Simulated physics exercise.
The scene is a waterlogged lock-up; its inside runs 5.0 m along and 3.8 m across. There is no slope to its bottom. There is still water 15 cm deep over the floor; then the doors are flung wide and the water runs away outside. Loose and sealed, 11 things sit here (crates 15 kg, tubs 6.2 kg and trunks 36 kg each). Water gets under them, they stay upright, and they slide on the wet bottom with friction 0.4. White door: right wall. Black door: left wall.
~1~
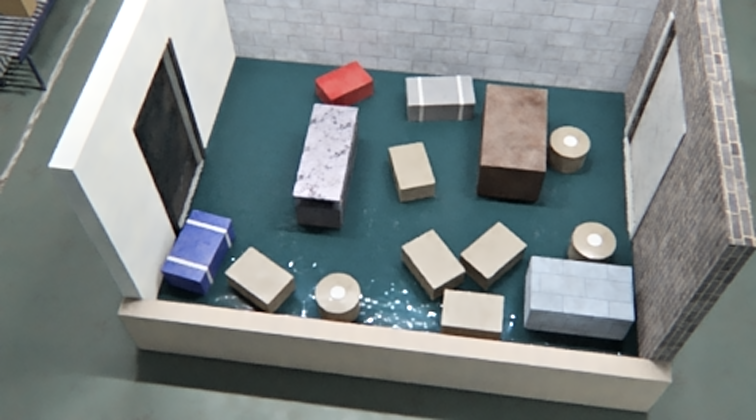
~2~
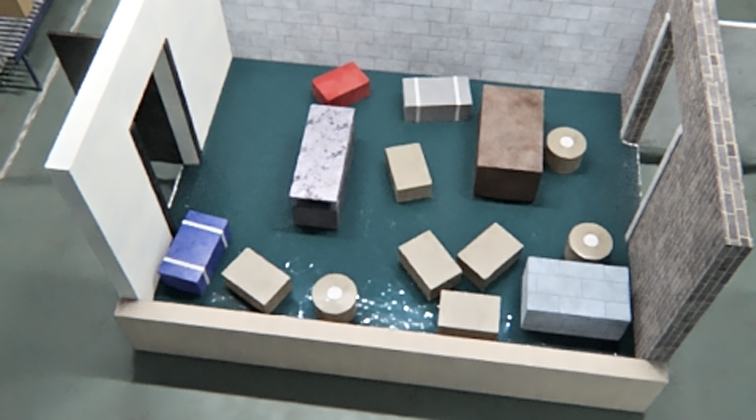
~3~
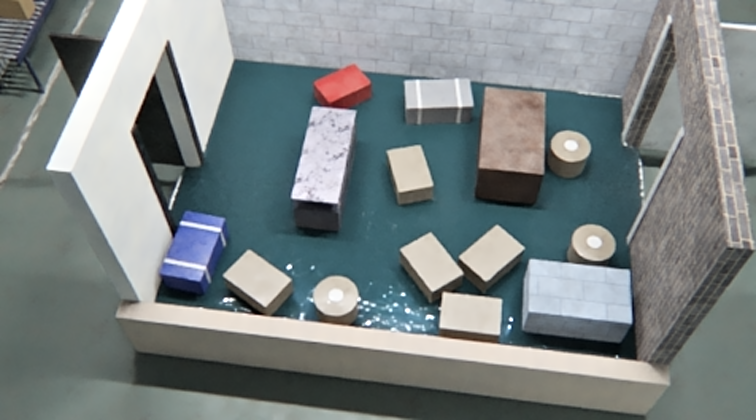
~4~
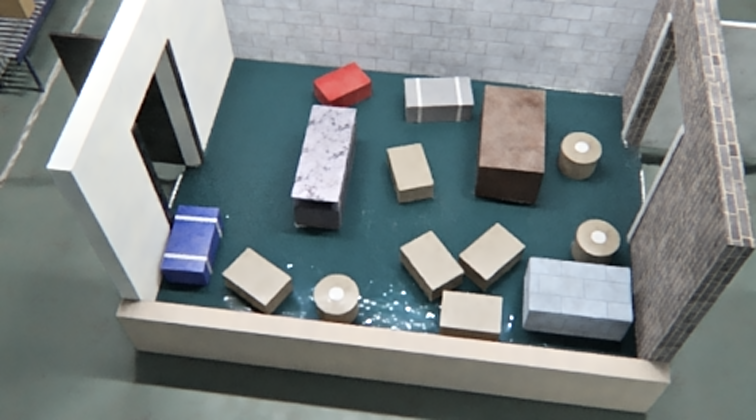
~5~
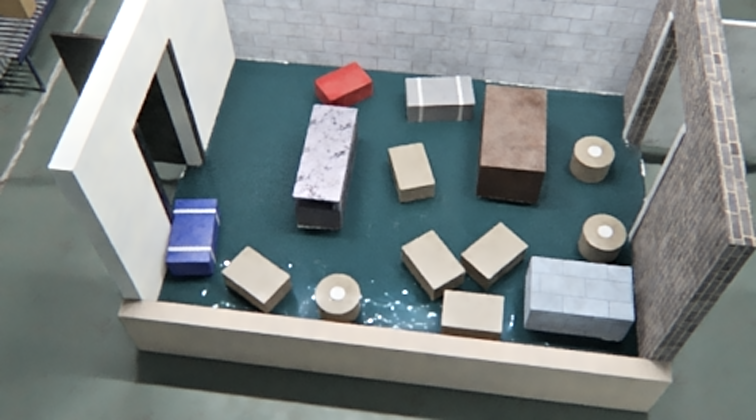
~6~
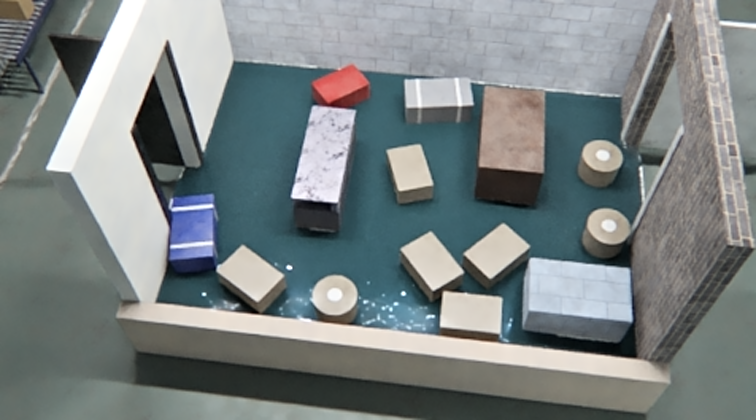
A flooded room's two side doors open, then the blue trunk and right-hand tubs drift slightly.
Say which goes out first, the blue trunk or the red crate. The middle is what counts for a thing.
Blue.
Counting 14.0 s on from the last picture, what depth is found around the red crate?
Close to 6 centimetres.
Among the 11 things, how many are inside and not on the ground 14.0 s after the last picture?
The count is 3.
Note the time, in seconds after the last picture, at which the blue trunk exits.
Somewhere near 4.0 s.
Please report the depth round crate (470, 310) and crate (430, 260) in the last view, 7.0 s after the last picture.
Roughly 10 and 10 cm.
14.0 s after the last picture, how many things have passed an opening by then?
The number I get is 5.
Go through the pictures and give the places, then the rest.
The first picture shows the blue trunk at (197, 245) floats; the red crate at (344, 80) floats; about 2380 L in view; 0 of 11 have shifted.
The second picture shows the blue trunk at (193, 245) floats; the red crate at (341, 80), afloat; about 2350 L in view; 0 of 11 have shifted.
The third picture shows the blue trunk at (193, 245), afloat, 4 cm from its start; the red crate at (342, 83) floats; 15 cm deep round most things; 0 of 11 have shifted.
The fourth picture shows the blue trunk at (191, 238), afloat, 13 cm from its start; the red crate at (342, 81), afloat; 15 cm deep round most things; 3 of 11 have shifted.
The fifth picture shows the blue trunk at (192, 230), afloat, 23 cm from its start; the red crate at (343, 81), afloat; 15 cm deep round most things; 3 of 11 have shifted.
The sixth picture shows the blue trunk at (192, 226), afloat, 29 cm from its start; the red crate at (341, 83) floats; about 2120 L in view; 5 of 11 have shifted.
Then, 2.0 s after the last picture the blue trunk is near (180, 201), 0.7 m from its start, afloat; the red crate is near (318, 85), 0.3 m from its start, afloat; 2 of 11 are out; 9 afloat.
Then, 7.0 s after the last picture the blue trunk has gone out (3.9 s after the last picture); the red crate is near (334, 92), 0.1 m from its start, afloat; 4 of 11 are out; 6 afloat.
Then, 14.0 s after the last picture the blue trunk has gone out (3.9 s after the last picture); the red crate is near (266, 115), 1.0 m from its start, aground; 5 of 11 are out; 3 afloat.
Then, 18.0 s after the last picture the blue trunk has gone out (3.9 s after the last picture); the red crate is near (258, 121), 1.1 m from its start, aground; 5 of 11 are out; 1 afloat.
